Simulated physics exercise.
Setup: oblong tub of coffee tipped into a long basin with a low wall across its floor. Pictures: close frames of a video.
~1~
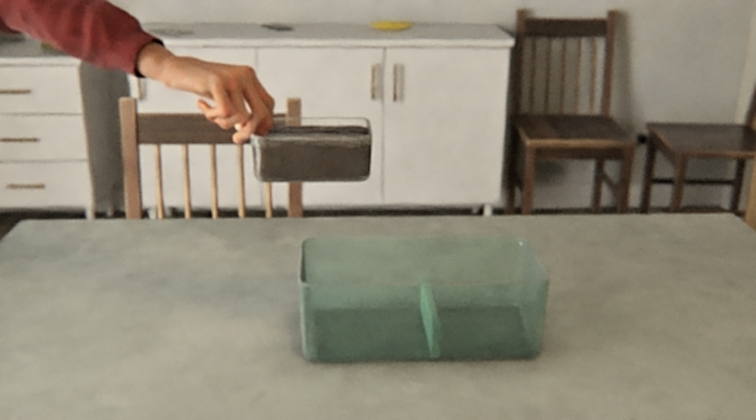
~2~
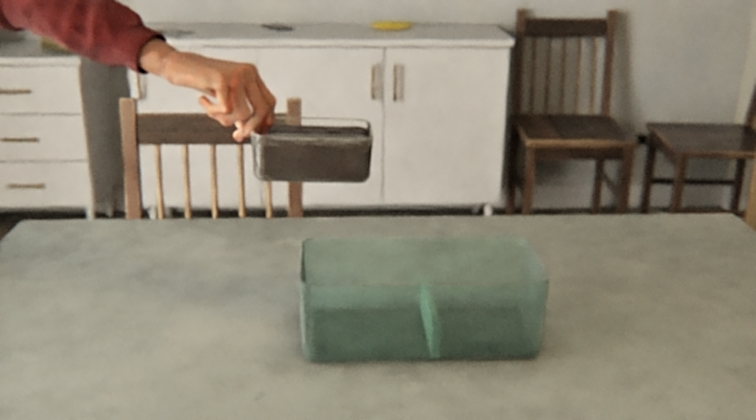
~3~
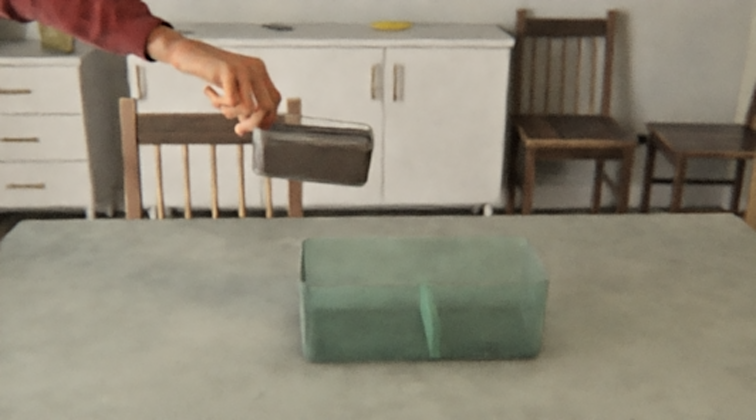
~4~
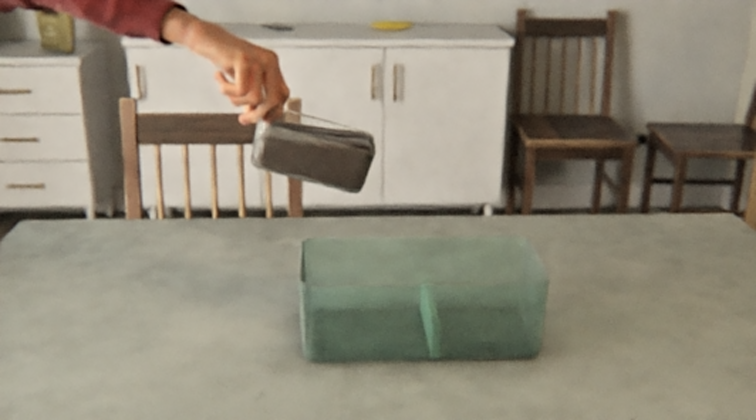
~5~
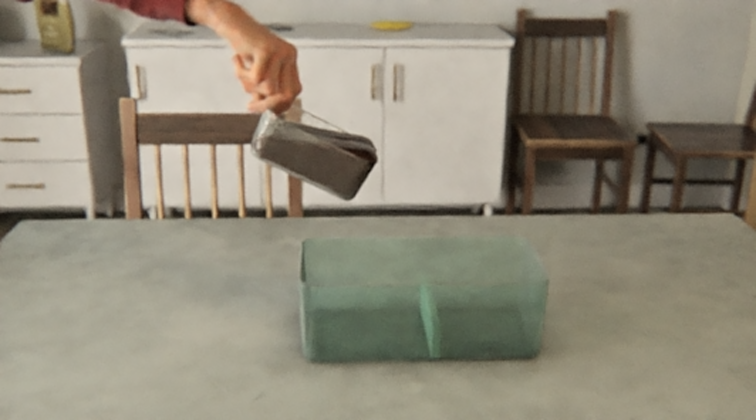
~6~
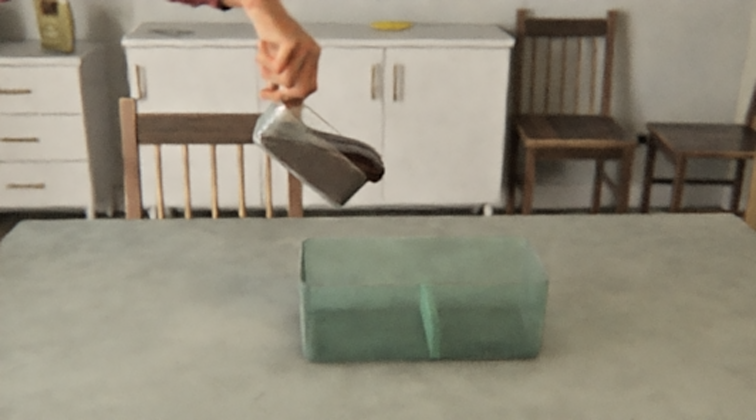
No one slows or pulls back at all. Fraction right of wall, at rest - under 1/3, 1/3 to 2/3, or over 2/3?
The share right of the wall lands beneath the one-third mark.
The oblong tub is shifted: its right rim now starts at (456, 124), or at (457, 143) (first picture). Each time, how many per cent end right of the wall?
75 % and 75 %.
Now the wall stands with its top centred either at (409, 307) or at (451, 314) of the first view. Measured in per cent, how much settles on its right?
I'd expect near 40 percent the first time and near 30 percent the next.
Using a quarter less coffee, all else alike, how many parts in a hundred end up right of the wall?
Near 10 in a hundred.
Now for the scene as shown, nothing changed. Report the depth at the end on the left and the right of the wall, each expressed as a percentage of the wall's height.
Roughly 40 percent left, 10 percent right.
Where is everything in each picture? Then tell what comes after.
In the first frame, it leans 0°; its right rim is at (370, 129); the coffee meets the walls at (256, 134) and (368, 133); the long basin's rim runs from (301, 262) to (538, 259); the wall's top is at (430, 301).
In the second frame, it leans 2°; its right rim is at (371, 131); the coffee meets the walls at (256, 132) and (369, 134).
In the third frame, it leans 7°; its right rim is at (372, 136); the coffee meets the walls at (258, 130) and (370, 137).
In the fourth frame, it leans 16°; its right rim is at (373, 145); the coffee meets the walls at (260, 128) and (372, 140).
In the fifth frame, it leans 28°; its right rim is at (373, 157); the coffee meets the walls at (261, 126) and (367, 145); 4 per cent is over the edge.
In the sixth frame, it leans 41°; its right rim is at (369, 170); the coffee meets the walls at (259, 123) and (354, 150); 12 per cent is over the edge.
A moment on, the oblong tub is tipped right over and 8 per cent is still to pour, 64 is left of the wall and 0 right of it.
Next, the oblong tub is tipped right over and 0 per cent is still to pour, 85 is left of the wall and 3 right of it.
Then the oblong tub is tipped right over and 0 per cent is still to pour, 85 is left of the wall and 9 right of it.
Later the oblong tub is tipped right over and 0 per cent is still to pour, 85 is left of the wall and 10 right of it.
In the end 85 per cent lies left of the wall, 10 right of it and 5 outside.
